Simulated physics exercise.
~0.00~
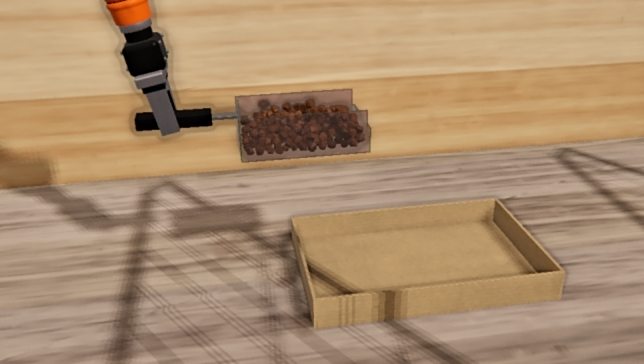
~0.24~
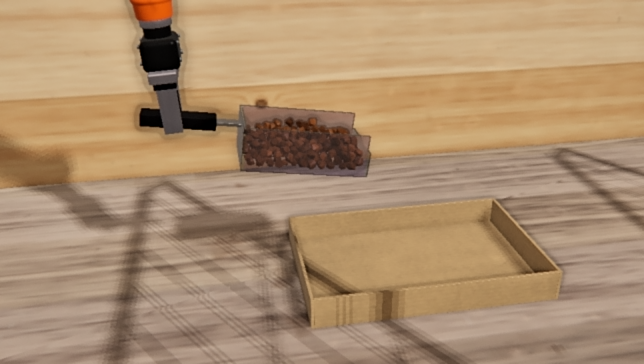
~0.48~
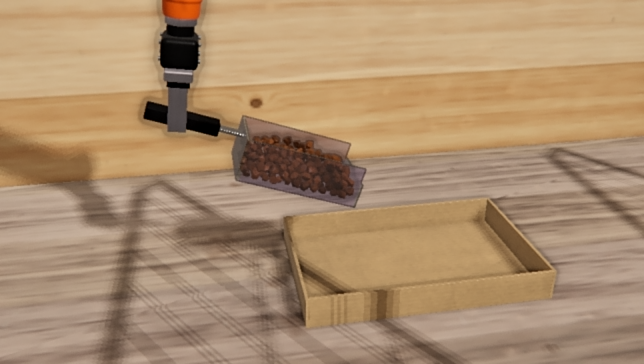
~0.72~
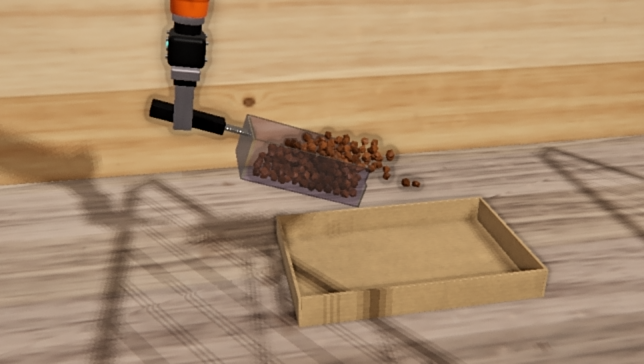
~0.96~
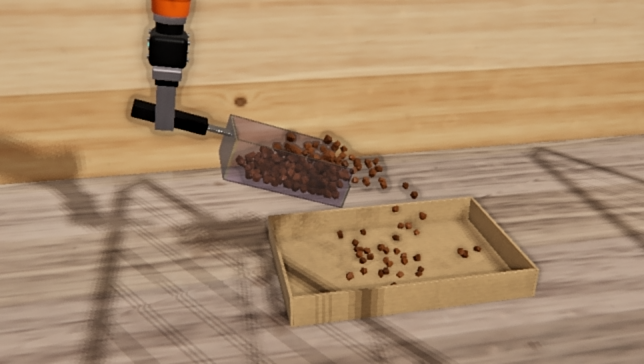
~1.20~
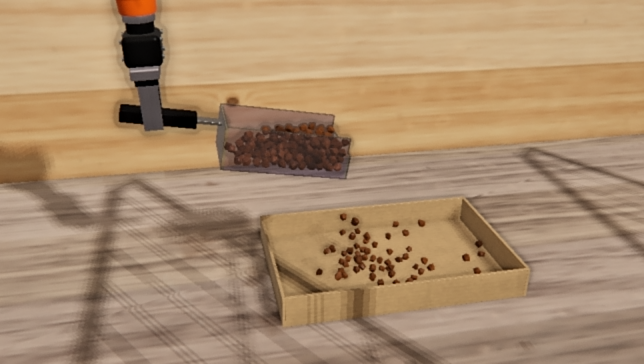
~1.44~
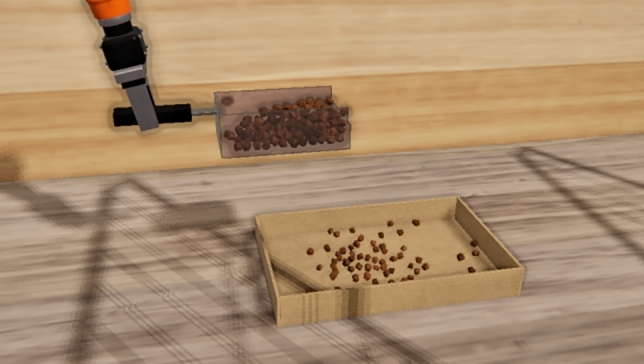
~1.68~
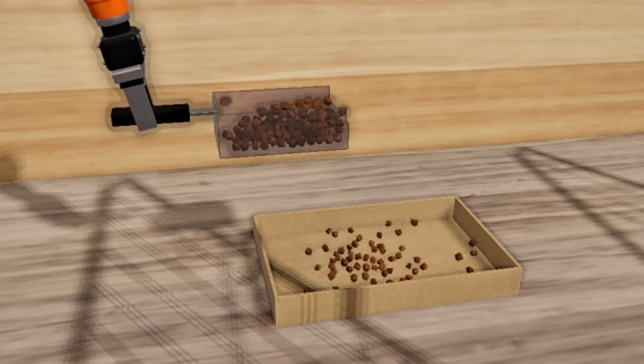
To begin with, a robot arm with an orange joint holds a clear open box, well filled with small brown pellets, above and slightly left of an empty, shallow tan tray. The arm lowers the box a little and tips its open end down to the right. Pellets slide to the edge and spill over it, dropping and scattering across the tray. The arm then levels the box and raises it again, stopping the flow. Finally, the box hangs still, with most of the pellets inside and a small share lying scattered in the tray.
